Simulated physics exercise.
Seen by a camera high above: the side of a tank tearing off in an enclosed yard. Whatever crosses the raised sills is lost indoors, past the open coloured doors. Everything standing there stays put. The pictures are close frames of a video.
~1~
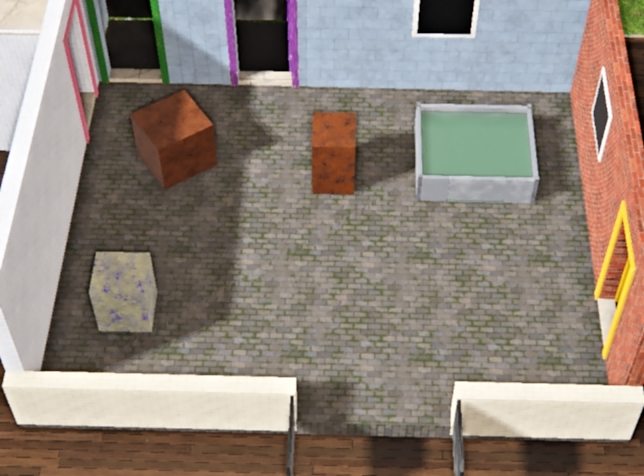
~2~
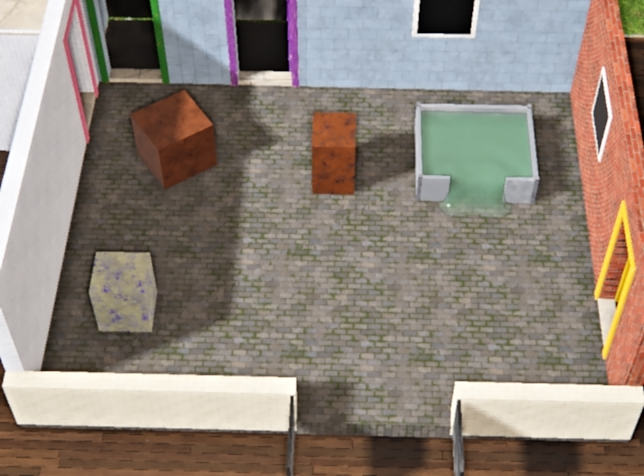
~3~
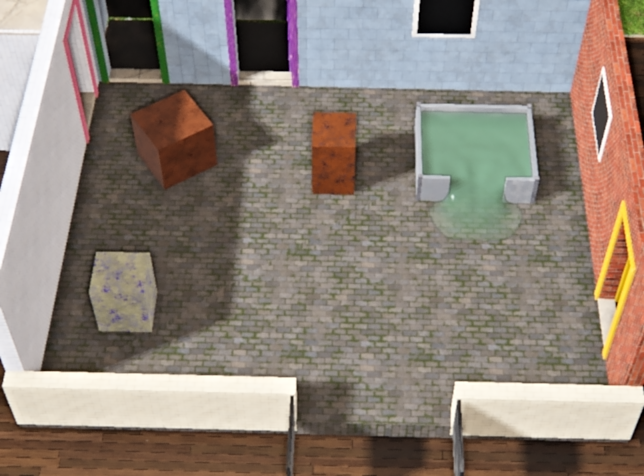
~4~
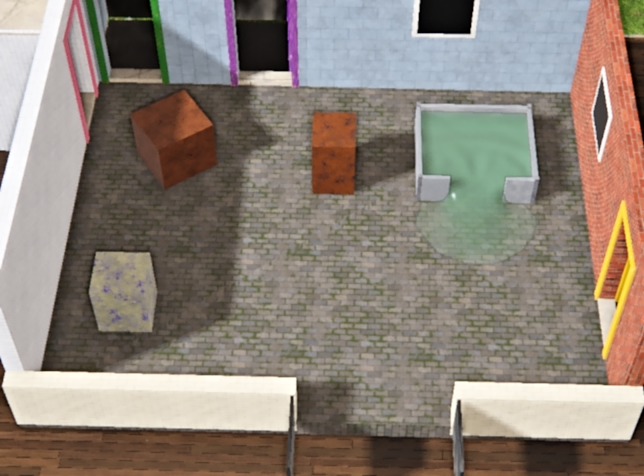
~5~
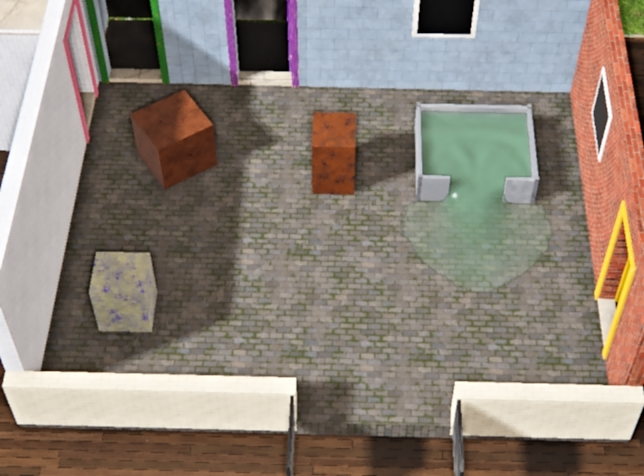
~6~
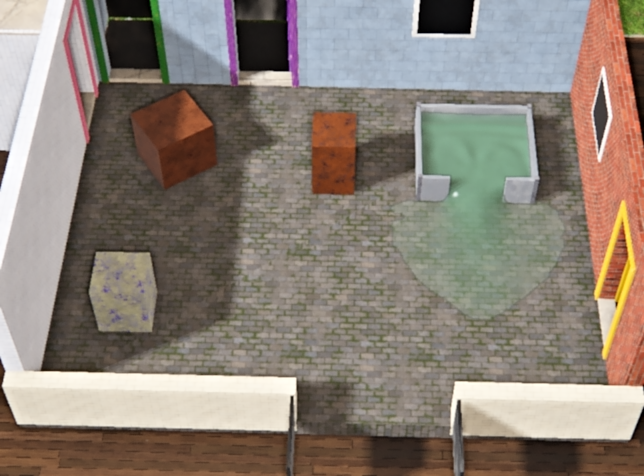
Green water pouring through a gap in the near side of a grey-walled tank and spreading across a paved, walled yard.
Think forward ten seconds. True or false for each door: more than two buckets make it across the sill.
Yellow door: True; purple door: False; green door: False; pink door: False.
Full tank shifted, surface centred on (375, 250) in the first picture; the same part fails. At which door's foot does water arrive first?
It's the yellow one that comes first.
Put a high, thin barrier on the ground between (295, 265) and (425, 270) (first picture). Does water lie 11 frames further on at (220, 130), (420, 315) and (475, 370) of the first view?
Results in sequence: Bone-dry / swamped / swamped.
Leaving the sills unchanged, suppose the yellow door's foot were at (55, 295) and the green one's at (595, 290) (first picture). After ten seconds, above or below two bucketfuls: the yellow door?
Note - yellow door ends up lower.
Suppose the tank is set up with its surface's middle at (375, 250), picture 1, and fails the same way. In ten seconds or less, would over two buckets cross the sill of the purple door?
Well, the way I see it, the purple door never reaches the limit.
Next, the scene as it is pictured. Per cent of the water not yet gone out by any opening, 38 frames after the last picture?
78 in a hundred.
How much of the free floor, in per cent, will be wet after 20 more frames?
About 30 in a hundred.
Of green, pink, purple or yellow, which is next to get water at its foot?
That would be the one in yellow.
A moment on, water covers 20 % of the floor; the yellow door not reached, the purple door not reached, the green door not reached, the pink door not reached.
Next, water covers 30 % of the floor; the yellow door under two buckets in, the purple door not reached, the green door not reached, the pink door not reached.
Then, water covers 30 % of the floor; the yellow door under two buckets in, the purple door not reached, the green door not reached, the pink door not reached.
Later, water covers 30 % of the floor; the yellow door over two buckets in, the purple door not reached, the green door not reached, the pink door not reached.
In the end, water covers 50 % of the floor; the yellow door far over two buckets in, the purple door not reached, the green door not reached, the pink door not reached.
